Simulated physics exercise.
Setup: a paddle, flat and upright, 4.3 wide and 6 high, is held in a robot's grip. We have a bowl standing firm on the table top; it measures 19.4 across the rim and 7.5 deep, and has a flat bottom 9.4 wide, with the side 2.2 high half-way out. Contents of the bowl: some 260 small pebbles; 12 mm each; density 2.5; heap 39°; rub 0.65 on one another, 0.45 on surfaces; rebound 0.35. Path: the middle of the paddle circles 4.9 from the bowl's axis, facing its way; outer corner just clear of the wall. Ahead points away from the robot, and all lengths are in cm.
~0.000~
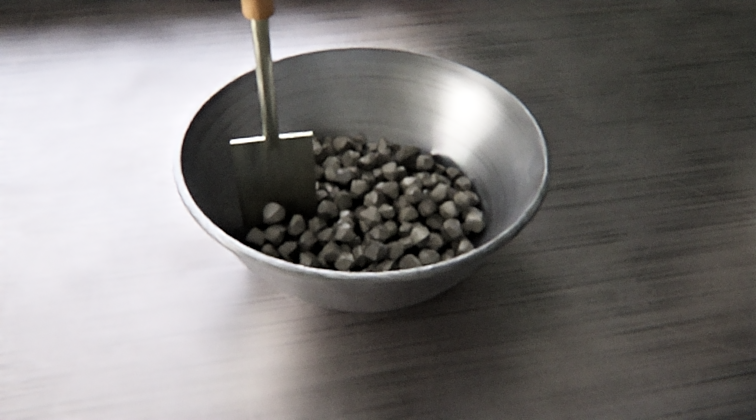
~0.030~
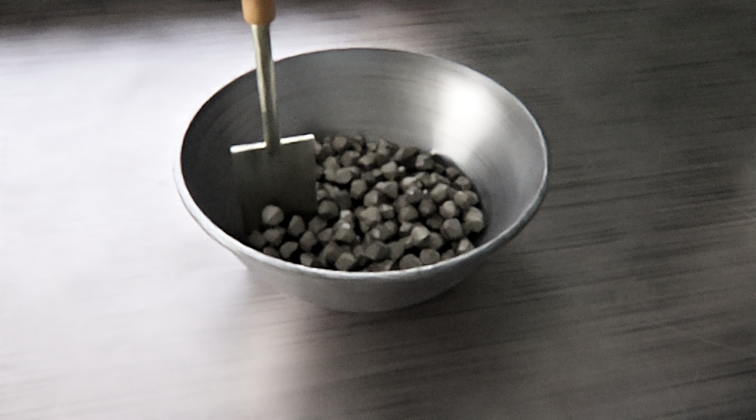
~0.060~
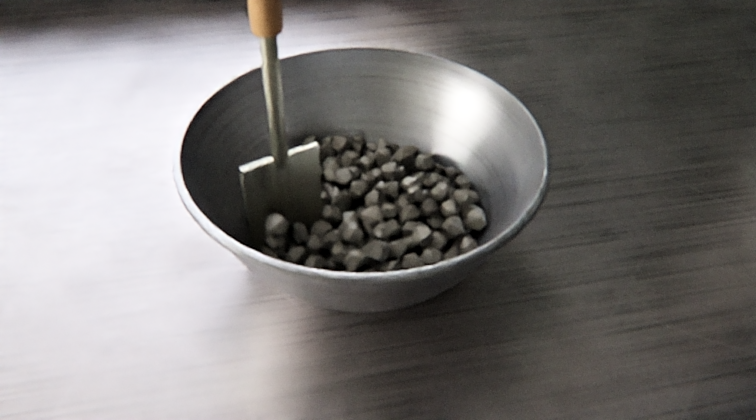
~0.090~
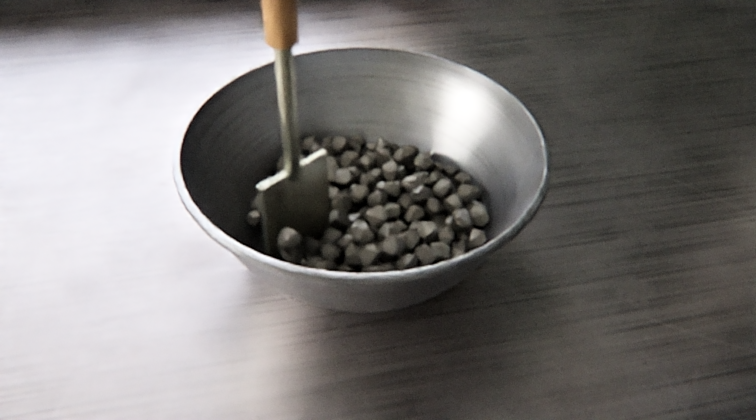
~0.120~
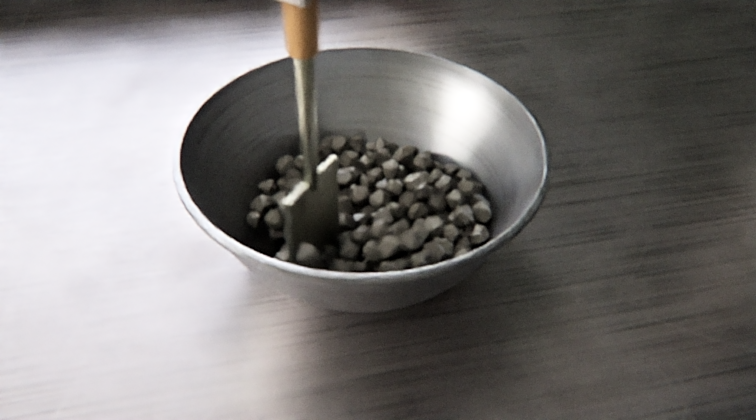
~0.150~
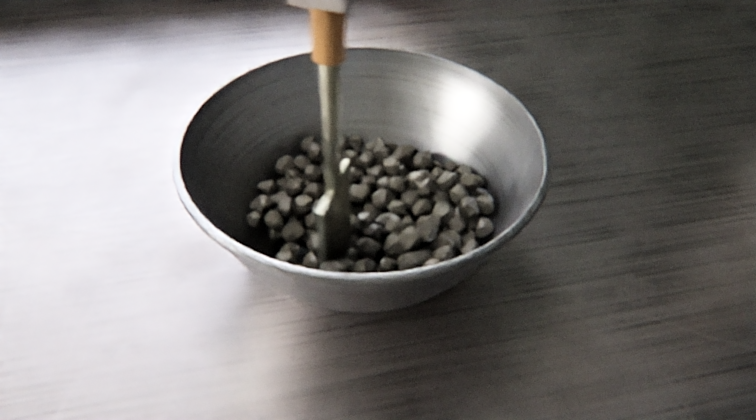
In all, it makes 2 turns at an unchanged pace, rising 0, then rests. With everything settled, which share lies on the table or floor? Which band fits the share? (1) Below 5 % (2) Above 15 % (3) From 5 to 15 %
3, from 5 to 15 %.
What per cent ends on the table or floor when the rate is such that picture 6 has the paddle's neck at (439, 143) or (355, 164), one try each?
Around 30 and 10 percent, in that order.
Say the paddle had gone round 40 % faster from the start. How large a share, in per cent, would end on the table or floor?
Then about 15 per cent.
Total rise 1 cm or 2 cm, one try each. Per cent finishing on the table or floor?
0 % and 0 %.
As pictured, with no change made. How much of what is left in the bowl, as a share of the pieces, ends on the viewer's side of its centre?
Near 65 per cent of what stays in the bowl.
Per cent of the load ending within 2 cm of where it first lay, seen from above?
Result: Close to 5 per cent of the load.
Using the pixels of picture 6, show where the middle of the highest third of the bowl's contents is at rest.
Roughly at pixel (297, 243).
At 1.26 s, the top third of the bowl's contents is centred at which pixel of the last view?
The centre is roughly (390, 91).
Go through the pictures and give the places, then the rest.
The first picture shows paddle neck at (269, 114), 0° round; upper third of the load around (367, 201), from x 255 to 475, top at y 145; 258 in the bowl.
The second picture shows paddle neck at (270, 119), 5° round; upper third of the load around (367, 201), from x 255 to 475, top at y 145.
The third picture shows paddle neck at (278, 132), 19° round; upper third of the load around (367, 202), from x 255 to 475, top at y 145.
The fourth picture shows paddle neck at (291, 144), 33° round; upper third of the load around (377, 209), from x 255 to 480, top at y 145.
The fifth picture shows paddle neck at (310, 154), 47° round; upper third of the load around (383, 217), from x 255 to 485, top at y 145.
The sixth picture shows paddle neck at (333, 161), 61° round; upper third of the load around (400, 211), from x 255 to 485, top at y 145; 258 in the bowl.
By 0.71 s, 321° round, highest piece 8 above the table; 257 in the bowl, 1 on the table or floor.
By 1.26 s, 221° round, highest piece 8 above the table; 251 in the bowl, 3 on the table or floor, 4 in flight or on the tool.
By 1.74 s, 0° round, highest piece 8 above the table; 237 in the bowl, 21 on the table or floor.
By 2.44 s, 0° round, highest piece 8 above the table; 237 in the bowl, 21 on the table or floor.
Final count, 237 in the bowl, 21 on the table or floor. That is 8 % on the table or floor.
